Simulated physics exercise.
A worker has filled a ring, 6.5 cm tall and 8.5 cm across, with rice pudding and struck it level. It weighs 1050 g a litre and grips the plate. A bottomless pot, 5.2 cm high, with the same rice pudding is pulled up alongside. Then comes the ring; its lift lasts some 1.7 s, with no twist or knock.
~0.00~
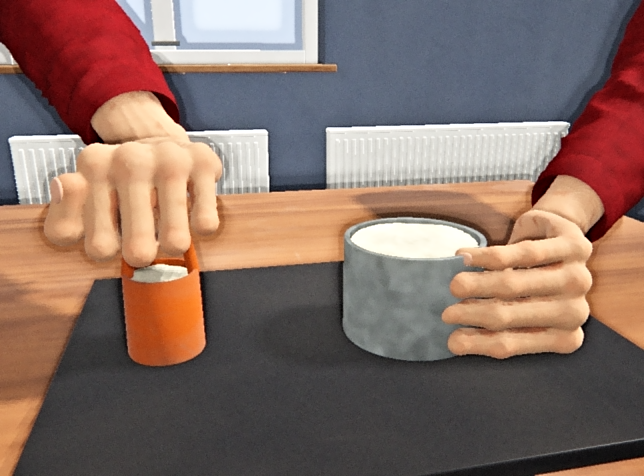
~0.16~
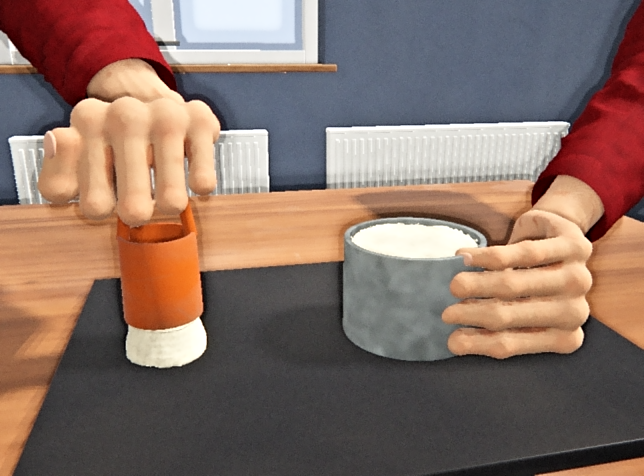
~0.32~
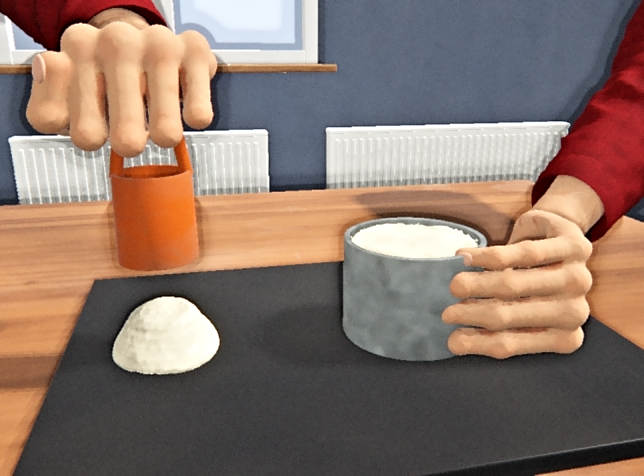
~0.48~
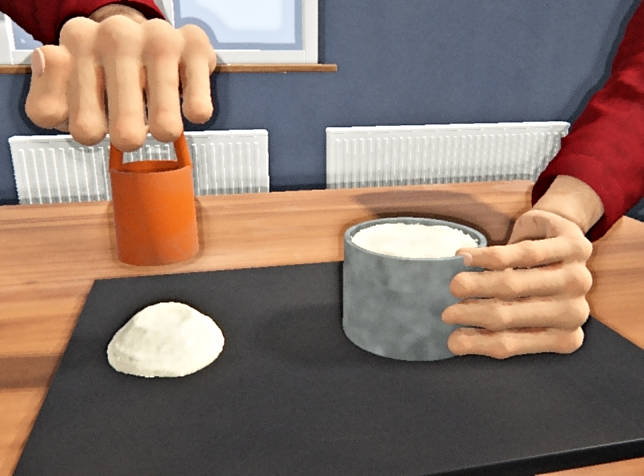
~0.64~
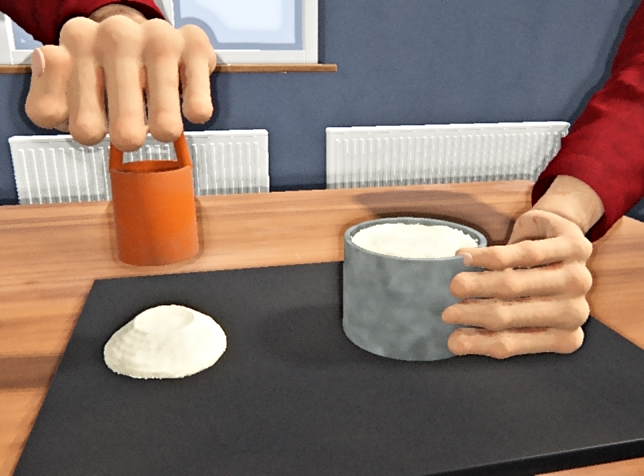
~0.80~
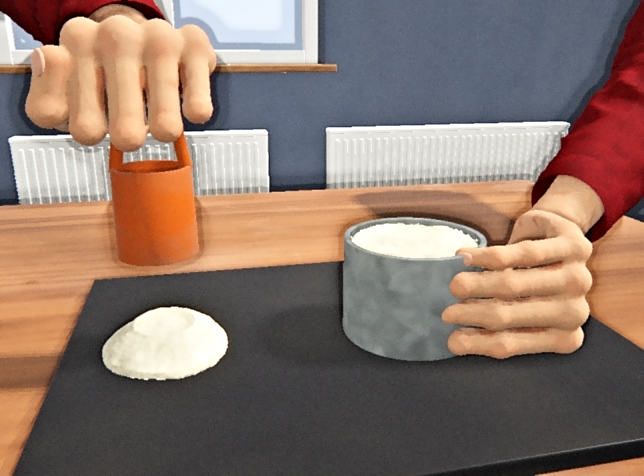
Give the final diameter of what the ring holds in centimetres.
About 17.1 cm.
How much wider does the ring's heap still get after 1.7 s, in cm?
Near 2.0 centimetres.
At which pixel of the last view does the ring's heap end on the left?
Around (287, 330).
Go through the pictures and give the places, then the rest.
In the first picture, middle of the pot's mouth at (161, 274), still down; middle of the ring's top at (414, 240), not yet moved.
In the second picture, middle of the pot's mouth at (157, 237), raised 2.4 cm; middle of the ring's top at (414, 240), not yet moved.
In the third picture, middle of the pot's mouth at (152, 176), raised 6.2 cm; the pot's heap 2.9 cm high and 6.7 cm wide, top at (164, 313); middle of the ring's top at (414, 240), not yet moved.
In the fourth picture, middle of the pot's mouth at (151, 171), raised 6.5 cm; the pot's heap 2.4 cm high and 7.4 cm wide, top at (165, 321); middle of the ring's top at (414, 240), not yet moved.
In the fifth picture, middle of the pot's mouth at (151, 171), raised 6.5 cm; the pot's heap 2.2 cm high and 7.8 cm wide, top at (165, 324); middle of the ring's top at (414, 240), not yet moved.
In the sixth picture, middle of the pot's mouth at (151, 171), raised 6.5 cm; the pot's heap 2.0 cm high and 8.0 cm wide, top at (165, 326); middle of the ring's top at (414, 240), not yet moved.
After 1.2 s, the ring is up 1.4 cm; the rice pudding has come down 0.3 cm to 6.2 cm and is 10.0 cm wide.
After 1.7 s, the ring is up 4.4 cm; the rice pudding has come down 3.3 cm to 3.2 cm and is 15 cm wide.
After 2.1 s, the ring is up 6.7 cm; the rice pudding has come down 3.8 cm to 2.7 cm and is 16 cm wide.
After 2.6 s, the ring is clear; the rice pudding has come down 3.9 cm to 2.6 cm and is 17 cm wide.
After 3.4 s, at rest, the ring is clear; the rice pudding has come down 3.9 cm to 2.6 cm and is 17 cm wide.
